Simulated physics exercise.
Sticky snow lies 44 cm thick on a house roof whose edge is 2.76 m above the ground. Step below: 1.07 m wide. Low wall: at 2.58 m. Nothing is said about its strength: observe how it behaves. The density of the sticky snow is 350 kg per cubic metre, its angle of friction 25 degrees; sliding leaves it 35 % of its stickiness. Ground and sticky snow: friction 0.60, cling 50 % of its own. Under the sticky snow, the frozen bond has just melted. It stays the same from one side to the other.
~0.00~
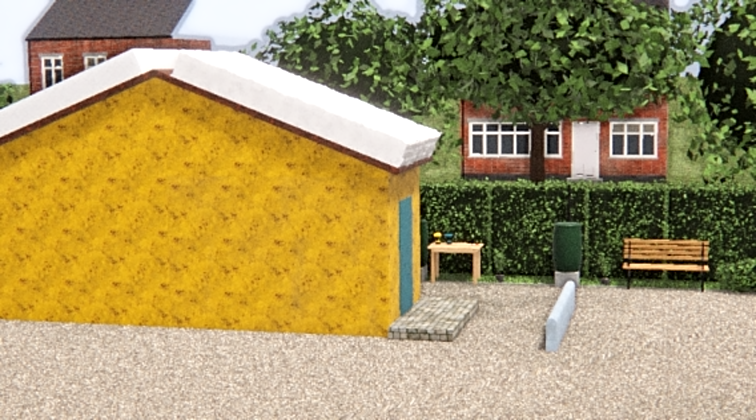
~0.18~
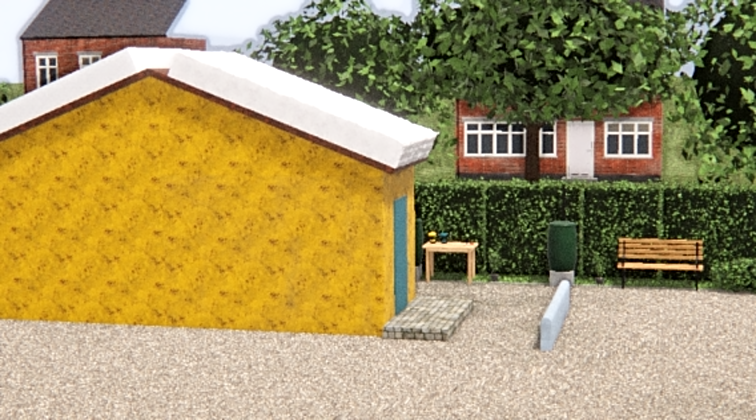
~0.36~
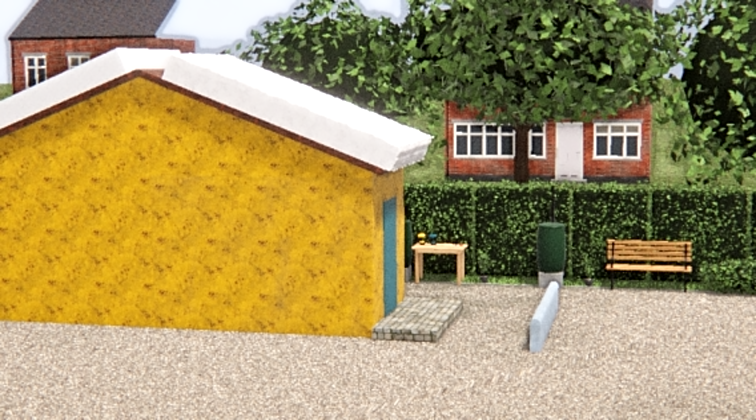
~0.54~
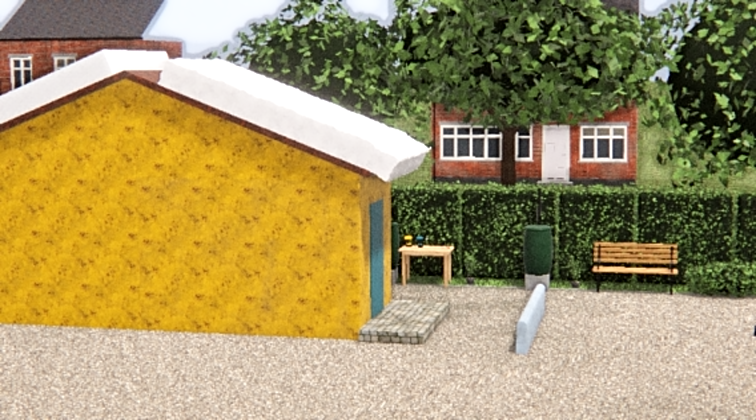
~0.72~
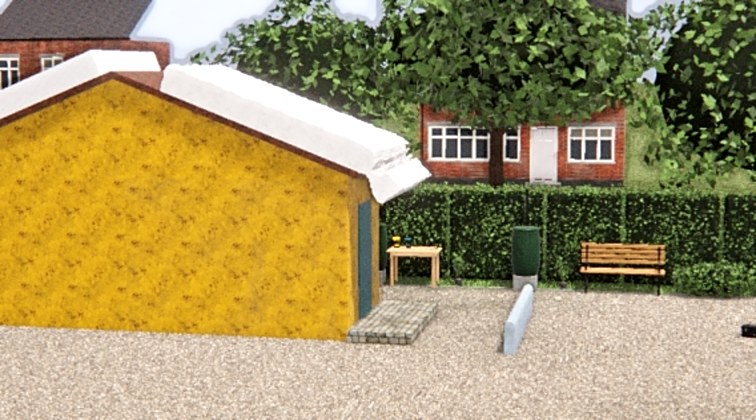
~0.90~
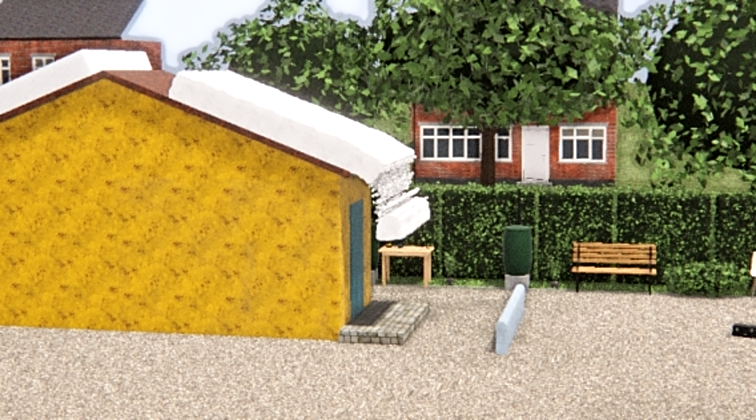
Thick white snow sliding down the right roof slope of a yellow house, edging over the eaves, then cracking and sagging.
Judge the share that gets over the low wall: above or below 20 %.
Turns out it's north of 20 %.
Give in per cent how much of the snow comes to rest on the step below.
Roughly 6 in a hundred.
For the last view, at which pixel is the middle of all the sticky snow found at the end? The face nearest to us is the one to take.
Pretty much at (506, 334), I'd say.
After 1.27 s, 75 % is still on the roof and 0 % is past the low wall.
After 1.71 s, 44 % is still on the roof and 0 % is past the low wall.
After 2.16 s, 1 % is still on the roof and 6 % is past the low wall.
After 2.60 s, none is still on the roof and 33 % is past the low wall.
After 3.60 s, none is still on the roof and 33 % is past the low wall.
